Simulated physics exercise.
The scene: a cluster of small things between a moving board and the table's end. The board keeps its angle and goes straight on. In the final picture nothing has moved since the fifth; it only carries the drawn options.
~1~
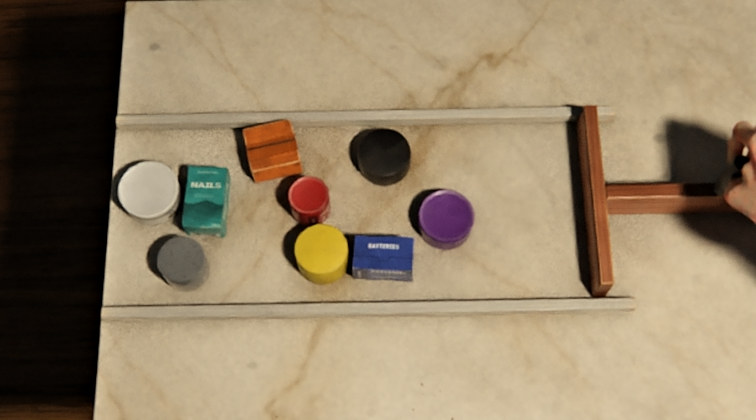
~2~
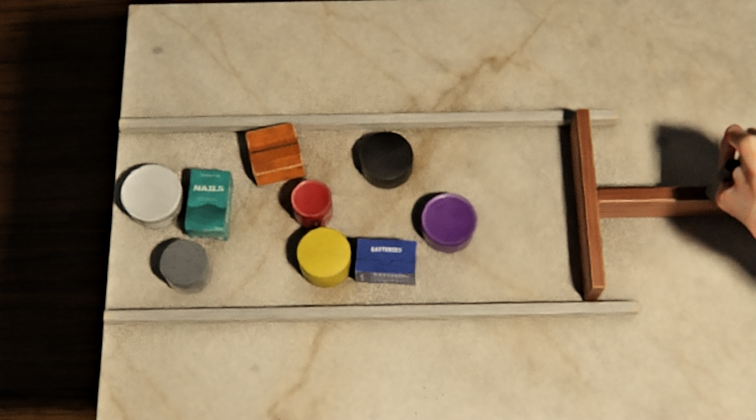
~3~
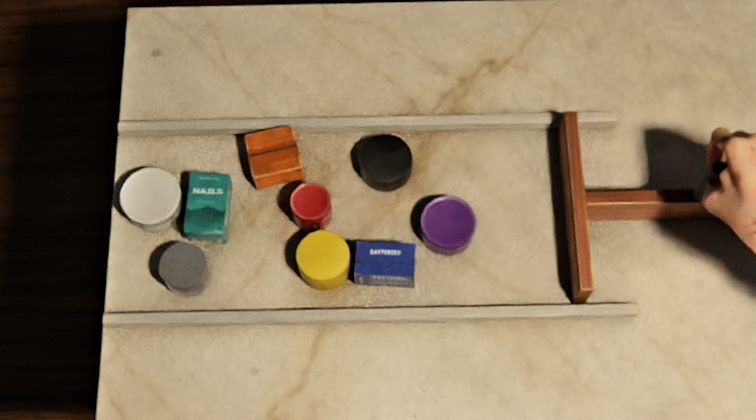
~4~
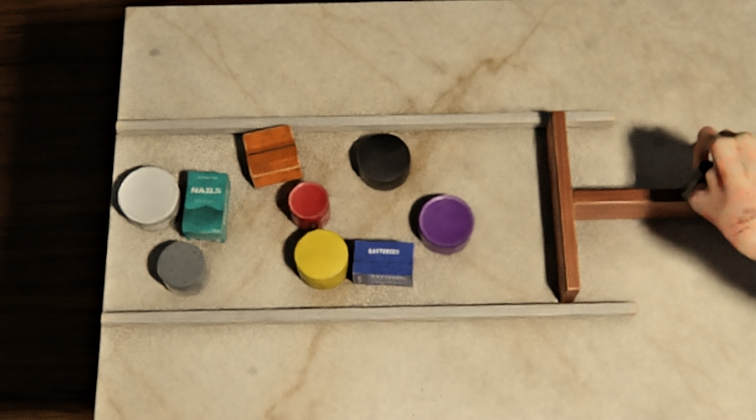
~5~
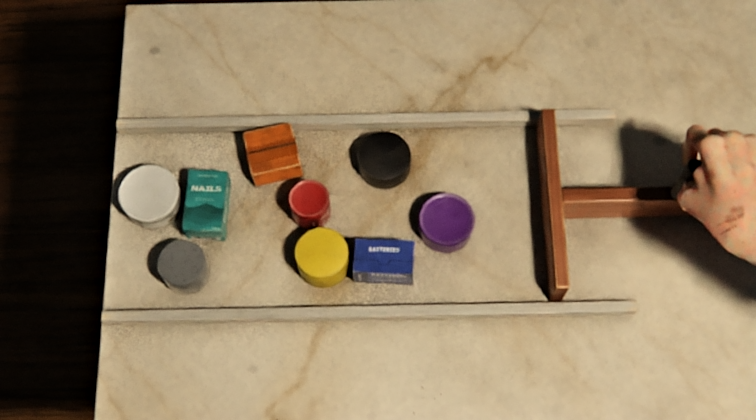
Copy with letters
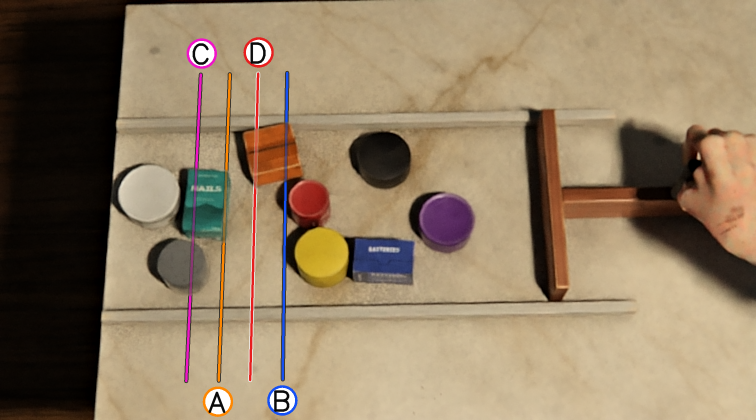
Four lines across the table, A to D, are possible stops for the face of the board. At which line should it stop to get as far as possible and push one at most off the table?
Up to line D.
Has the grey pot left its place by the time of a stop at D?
Yes.
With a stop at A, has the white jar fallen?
Yes.
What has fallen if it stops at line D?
It is the white jar.
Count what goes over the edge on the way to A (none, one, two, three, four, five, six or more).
By then, two.
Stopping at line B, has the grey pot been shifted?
Yes.
On the marked copy, A at (225, 219); B at (285, 218); C at (194, 220); D at (254, 218).
Taking D. A third of the way, board (447, 197); purple jar (411, 222); white jar (152, 197).
Two thirds of the way, board (338, 200); yellow tin (246, 259); orange box (257, 155).
When it is over, board (255, 201); white jar over the edge; grey pot (116, 278); one fallen.
As for the rest, A drops two; B is within the limit but short; C drops four.
